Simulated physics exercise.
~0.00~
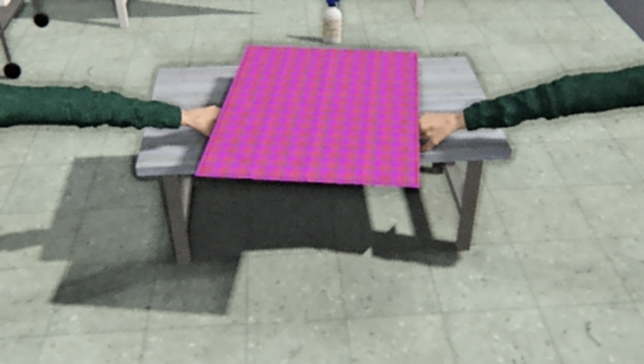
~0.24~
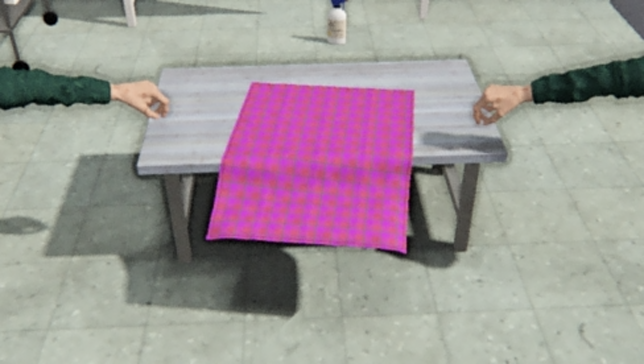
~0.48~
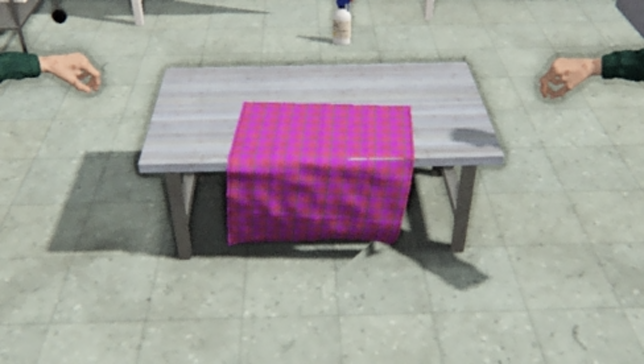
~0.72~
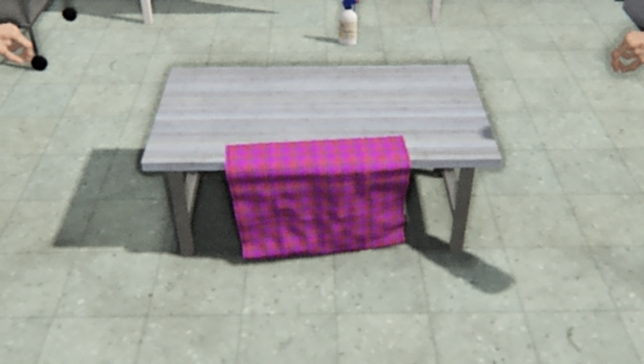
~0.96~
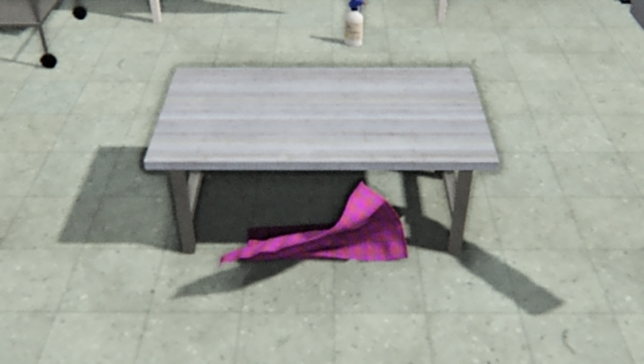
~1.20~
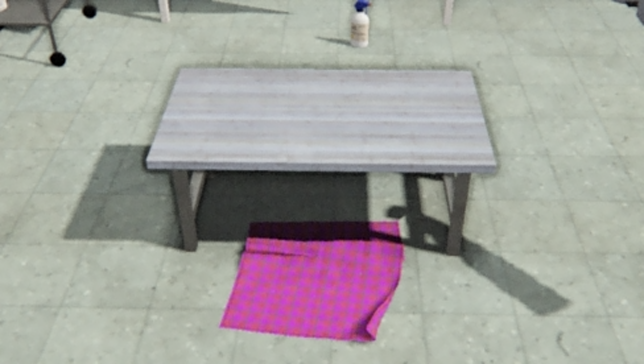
To begin with, two hands in dark green sleeves hold a bright pink checked cloth level over a grey side table, its near edge reaching past the front. The hands open and draw away to either side as the cloth settles and its front part drops over the edge. It keeps sliding forward, with about half still on top, then only a narrow strip, while the hands leave view. The cloth then slips off completely and crumples as it reaches the floor. Finally, it lies mostly spread out on the pale tiles before the bare table, one corner curled.
